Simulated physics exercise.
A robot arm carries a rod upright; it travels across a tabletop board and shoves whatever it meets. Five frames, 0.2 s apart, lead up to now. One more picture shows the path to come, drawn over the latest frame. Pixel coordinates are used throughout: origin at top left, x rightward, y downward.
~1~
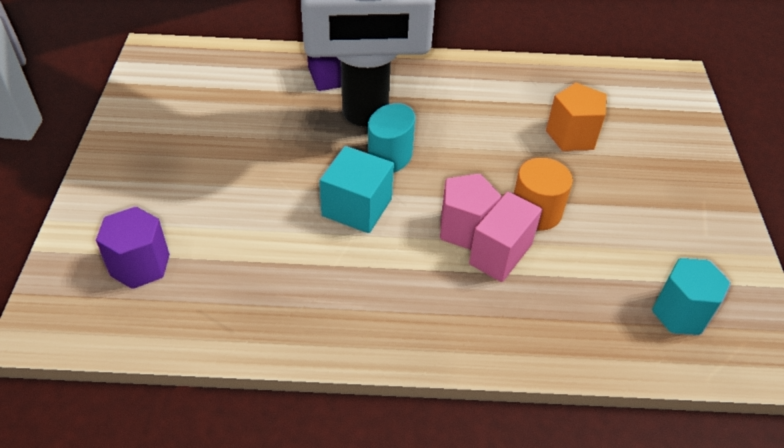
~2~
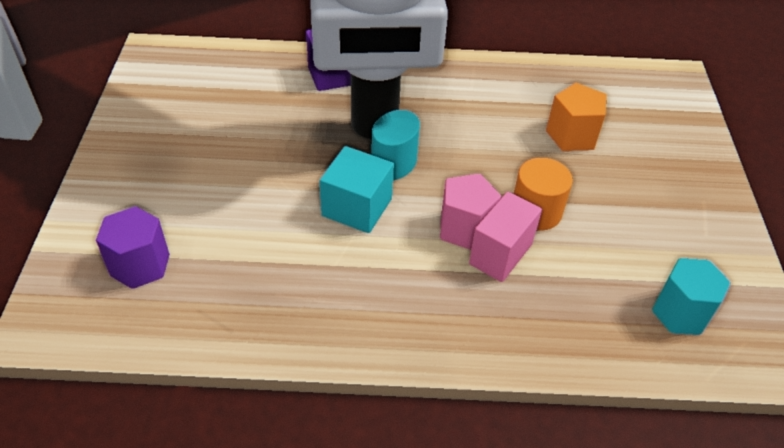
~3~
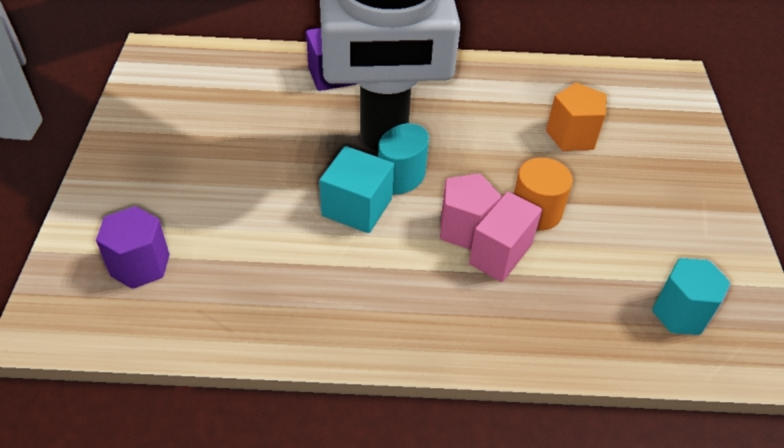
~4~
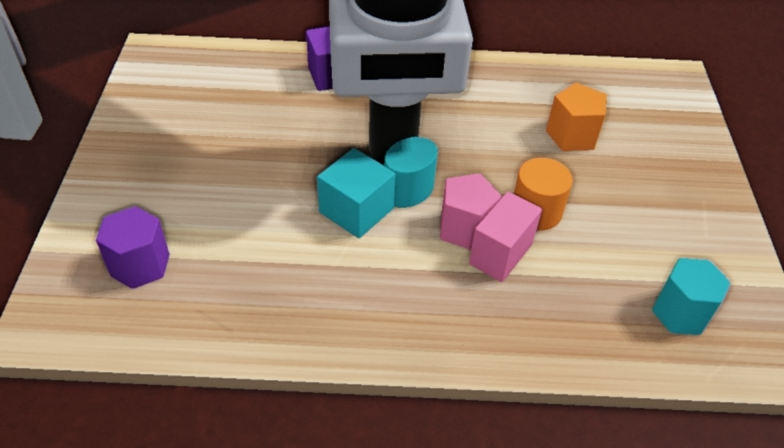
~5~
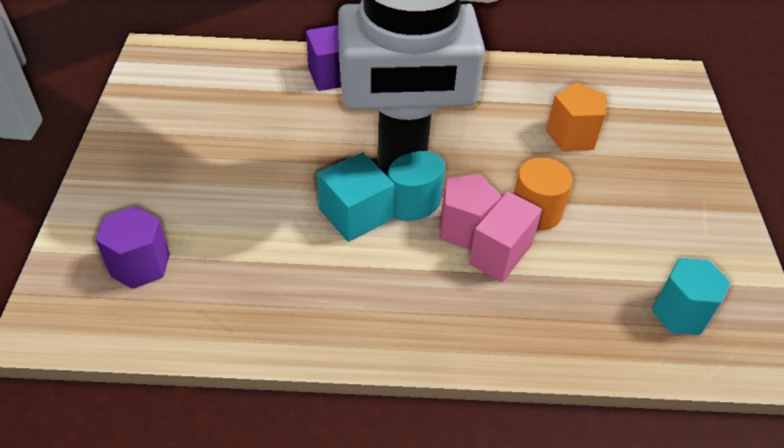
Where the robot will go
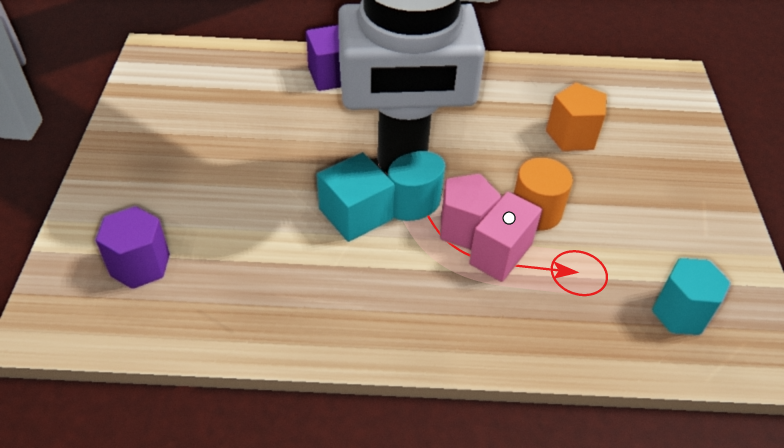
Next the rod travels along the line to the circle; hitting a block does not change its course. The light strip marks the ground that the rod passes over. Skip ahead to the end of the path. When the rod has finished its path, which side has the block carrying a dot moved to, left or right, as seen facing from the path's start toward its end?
My prediction: Leftwards.
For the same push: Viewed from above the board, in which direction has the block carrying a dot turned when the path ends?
Seen from overhead, it turns anticlockwise.
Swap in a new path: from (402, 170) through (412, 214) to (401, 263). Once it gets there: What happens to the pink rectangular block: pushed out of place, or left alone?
It moves.
The line goes from (402, 170) through (432, 223) and (495, 263) to (579, 273); the dot is on the pink rectangular block.
The first path, step by step. One third of the way, rod at (434, 216); turquoise square at (355, 181), turned 15° clockwise; turquoise oval block at (420, 224), turned 60° clockwise; pink five-sided block at (479, 231), turned 65° anticlockwise; pink rectangular block at (532, 226), turned 30° anticlockwise.
Two thirds of the way, rod at (499, 255); turquoise square at (355, 181), turned 15° clockwise; turquoise oval block at (422, 239), turned 95° clockwise; pink five-sided block at (526, 272), turned 65° anticlockwise; pink rectangular block at (557, 231), turned 50° anticlockwise.
At the end, rod at (582, 265); turquoise square at (355, 181), turned 15° clockwise; turquoise oval block at (422, 239), turned 95° clockwise; pink five-sided block at (532, 276), turned 50° anticlockwise; pink rectangular block at (643, 246), turned 25° anticlockwise.
